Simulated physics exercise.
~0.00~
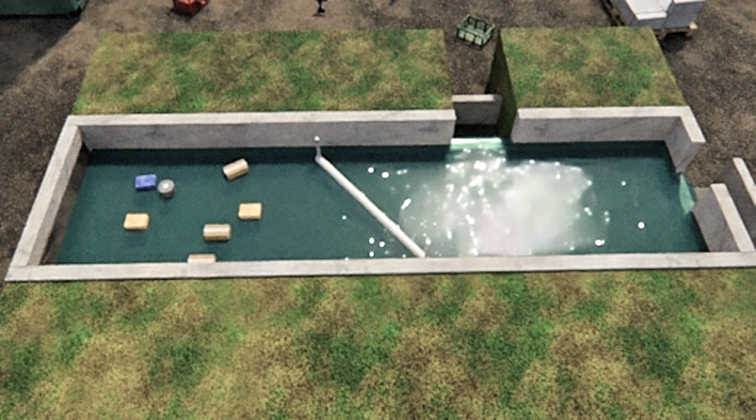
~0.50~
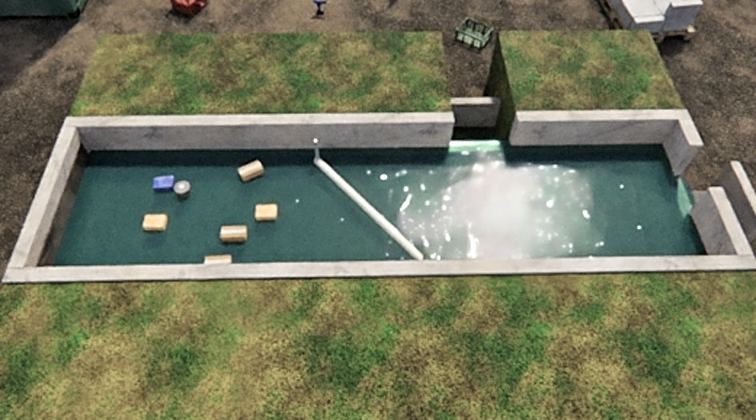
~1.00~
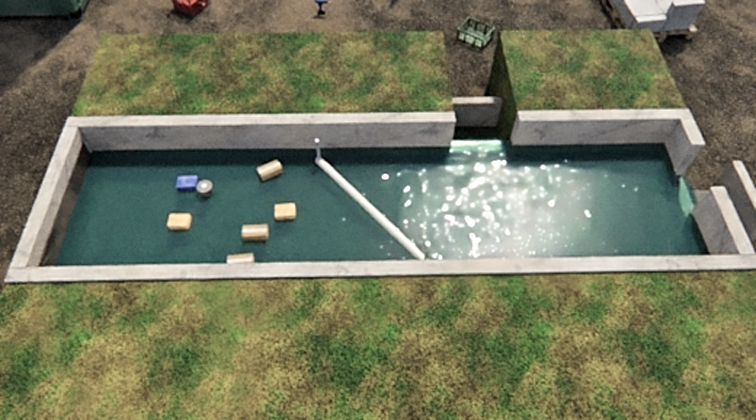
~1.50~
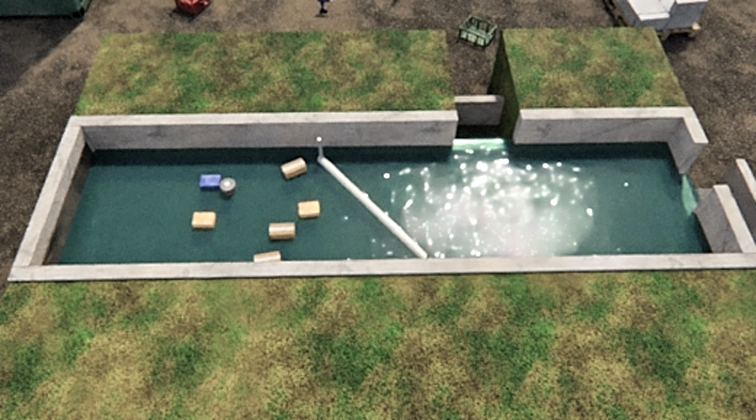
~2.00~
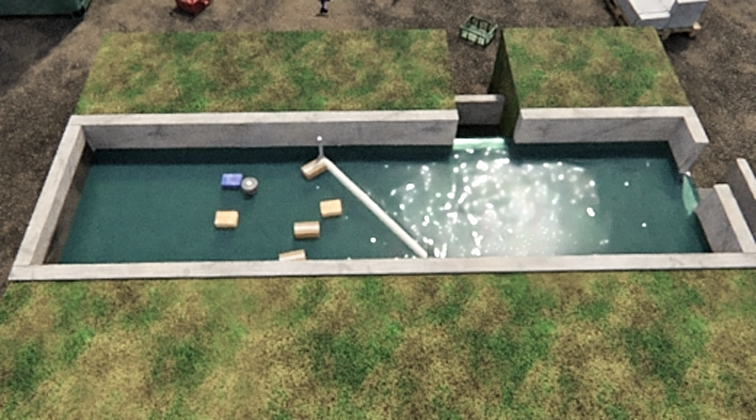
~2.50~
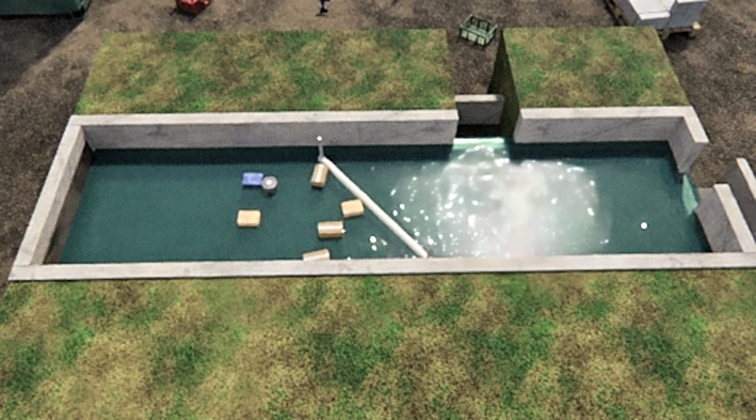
Tan blocks, a blue piece and a round grey tub drifting right across a walled water channel toward a slanted pale bar, one block reaching it and turning.
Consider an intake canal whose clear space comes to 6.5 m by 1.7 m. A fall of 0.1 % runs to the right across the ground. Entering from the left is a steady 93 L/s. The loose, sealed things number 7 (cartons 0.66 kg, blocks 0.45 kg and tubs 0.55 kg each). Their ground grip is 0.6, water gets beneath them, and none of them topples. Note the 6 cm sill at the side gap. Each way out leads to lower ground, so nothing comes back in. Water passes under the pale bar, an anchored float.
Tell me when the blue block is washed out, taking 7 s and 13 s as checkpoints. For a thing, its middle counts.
It goes after the second checkpoint or never.
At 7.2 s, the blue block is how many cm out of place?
Some 200 cm from the start.
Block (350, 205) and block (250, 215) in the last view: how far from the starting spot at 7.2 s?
In order: 150 cm and 250 cm.
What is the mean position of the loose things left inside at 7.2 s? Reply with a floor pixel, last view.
Near (378, 236).
After 3.5 s the blue block is near (292, 177), 1.5 m from its start, afloat; 0 of 7 are out; 7 afloat.
After 7.2 s the blue block is near (341, 187), 2.1 m from its start, afloat; 0 of 7 are out; 7 afloat.
After 12.0 s the blue block is near (344, 190), 2.1 m from its start, afloat; 0 of 7 are out; 7 afloat.
After 16.0 s the blue block is near (344, 190), 2.1 m from its start, afloat; 0 of 7 are out; 7 afloat.
